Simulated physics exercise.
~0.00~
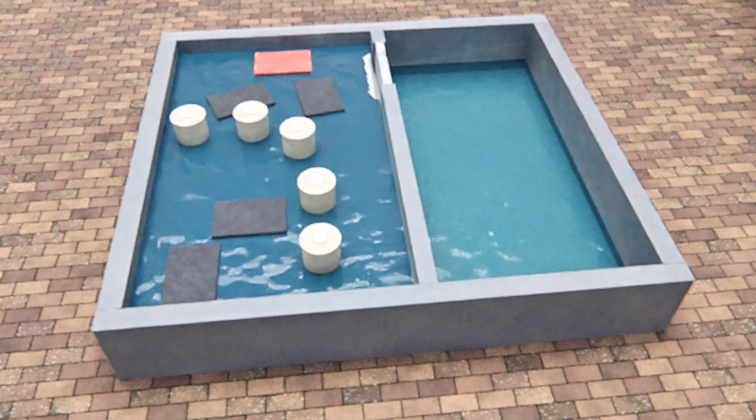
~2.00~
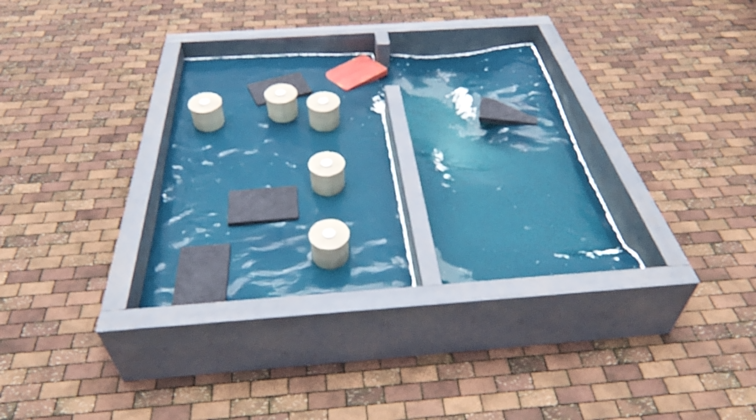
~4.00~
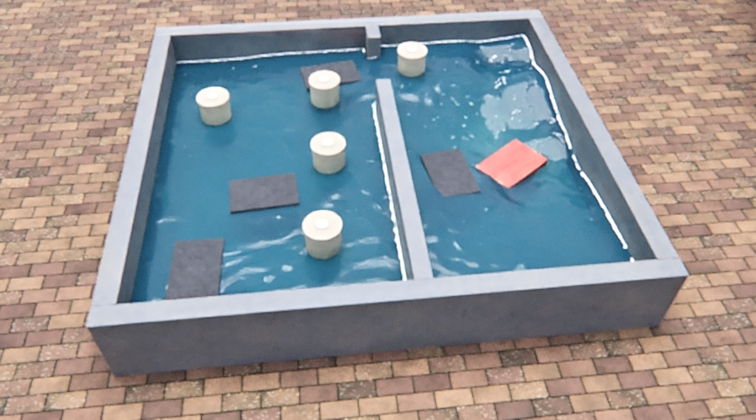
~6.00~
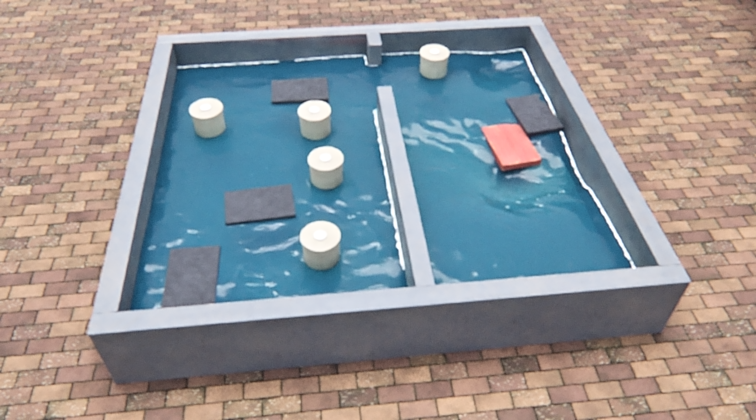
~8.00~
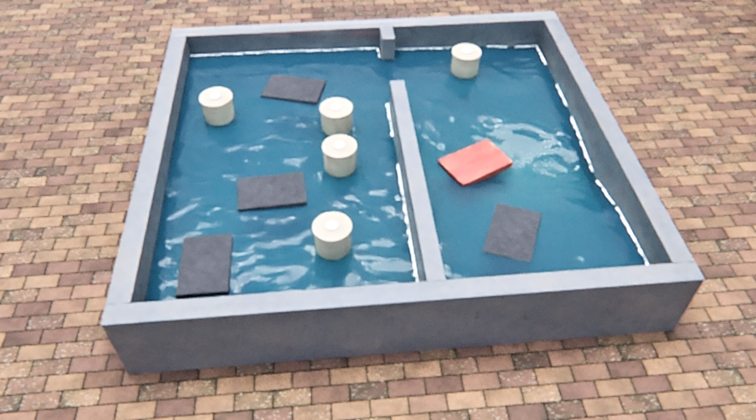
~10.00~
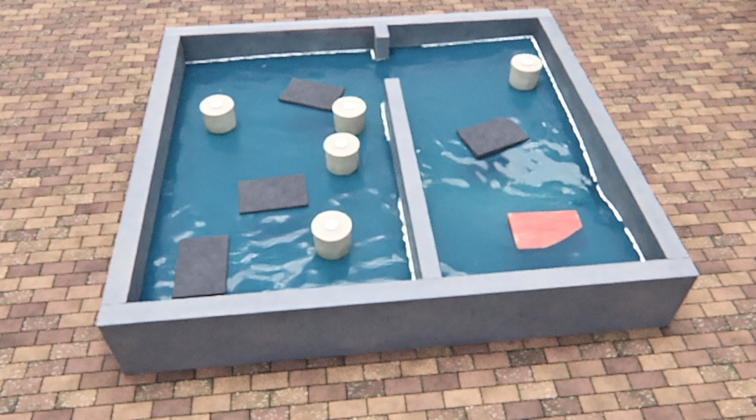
The clip shows a divided tank of water on brick paving, with pale tubs and dark floats in it. Through a gap in the divider, a red float, a dark float and a tub drift into the right side, where all three end up still afloat.
